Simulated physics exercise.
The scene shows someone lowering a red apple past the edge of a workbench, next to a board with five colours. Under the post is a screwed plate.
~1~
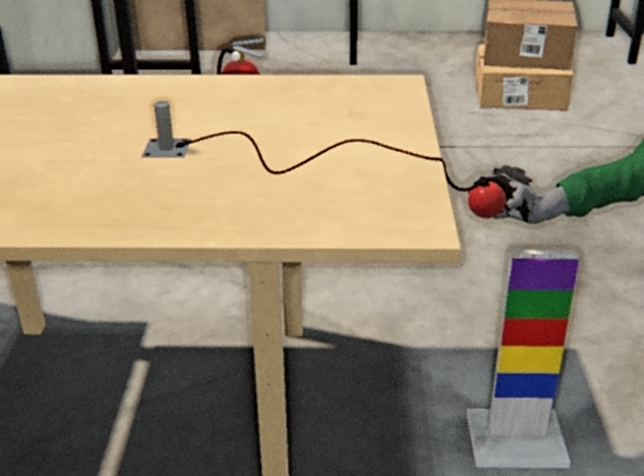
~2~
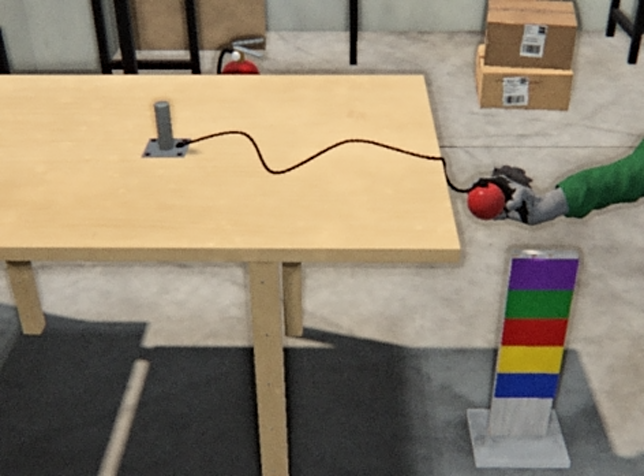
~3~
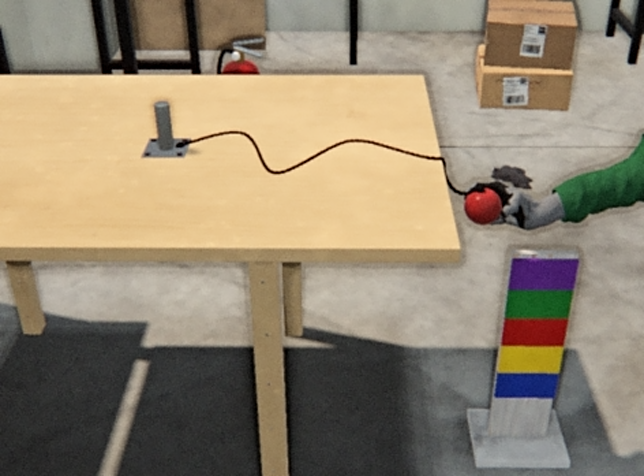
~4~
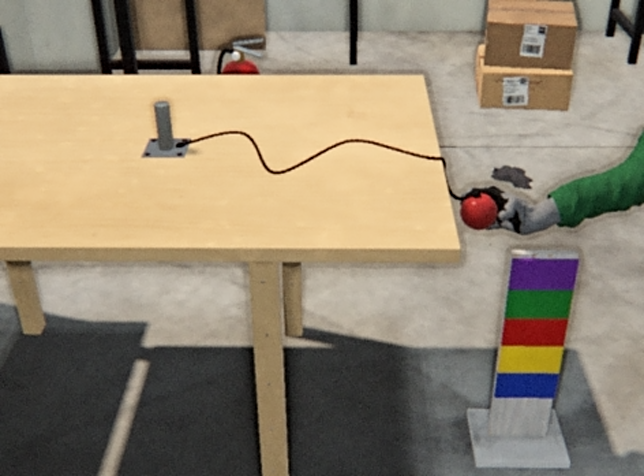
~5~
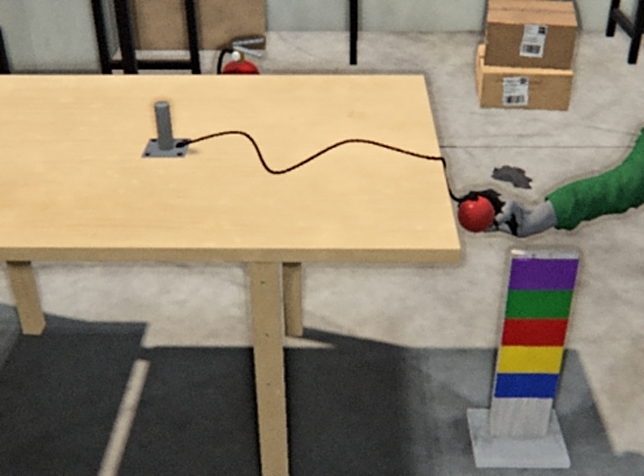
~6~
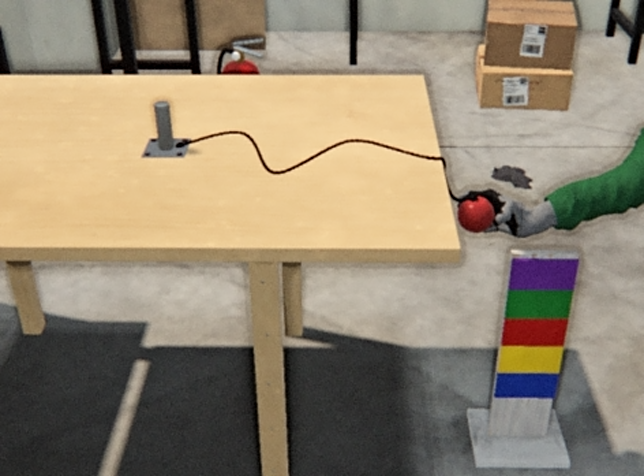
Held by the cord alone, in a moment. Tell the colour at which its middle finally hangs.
It hangs at red.
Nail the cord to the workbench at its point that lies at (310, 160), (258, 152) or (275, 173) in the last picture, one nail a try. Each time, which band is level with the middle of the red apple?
Results, in sequence: Purple / green / purple.
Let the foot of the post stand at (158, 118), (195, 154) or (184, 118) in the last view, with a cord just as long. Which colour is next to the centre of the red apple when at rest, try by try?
Going case by case, it's green, yellow and finally red.
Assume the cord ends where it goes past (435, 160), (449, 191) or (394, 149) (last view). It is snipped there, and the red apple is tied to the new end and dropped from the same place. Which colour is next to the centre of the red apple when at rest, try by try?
Try 1 - purple; try 2 - green; try 3 - no band.
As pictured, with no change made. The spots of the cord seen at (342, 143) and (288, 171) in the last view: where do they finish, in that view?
About (441, 159), and the other about (363, 152).
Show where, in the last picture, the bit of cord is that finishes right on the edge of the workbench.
(342, 143), give or take.
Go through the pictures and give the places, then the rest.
In the first picture, red apple (487, 200); purple (544, 276); green (539, 305); red (535, 334); yellow (531, 361); blue (526, 387).
In the second picture, red apple (486, 202); cord through (213, 136) (258, 151) (297, 166) (352, 141) (423, 157).
In the third picture, red apple (483, 207).
In the fourth picture, red apple (479, 212); cord through (213, 136) (258, 151) (297, 166) (352, 141) (423, 157).
In the fifth picture, red apple (476, 215).
In the sixth picture, red apple (476, 215); cord through (213, 136) (258, 151) (297, 166) (352, 141) (423, 157).
Soon after, apple near (430, 305); level with green.
Then, apple near (443, 313); level with red.
At rest, apple near (434, 316); level with red. The cord holds its middle at red.
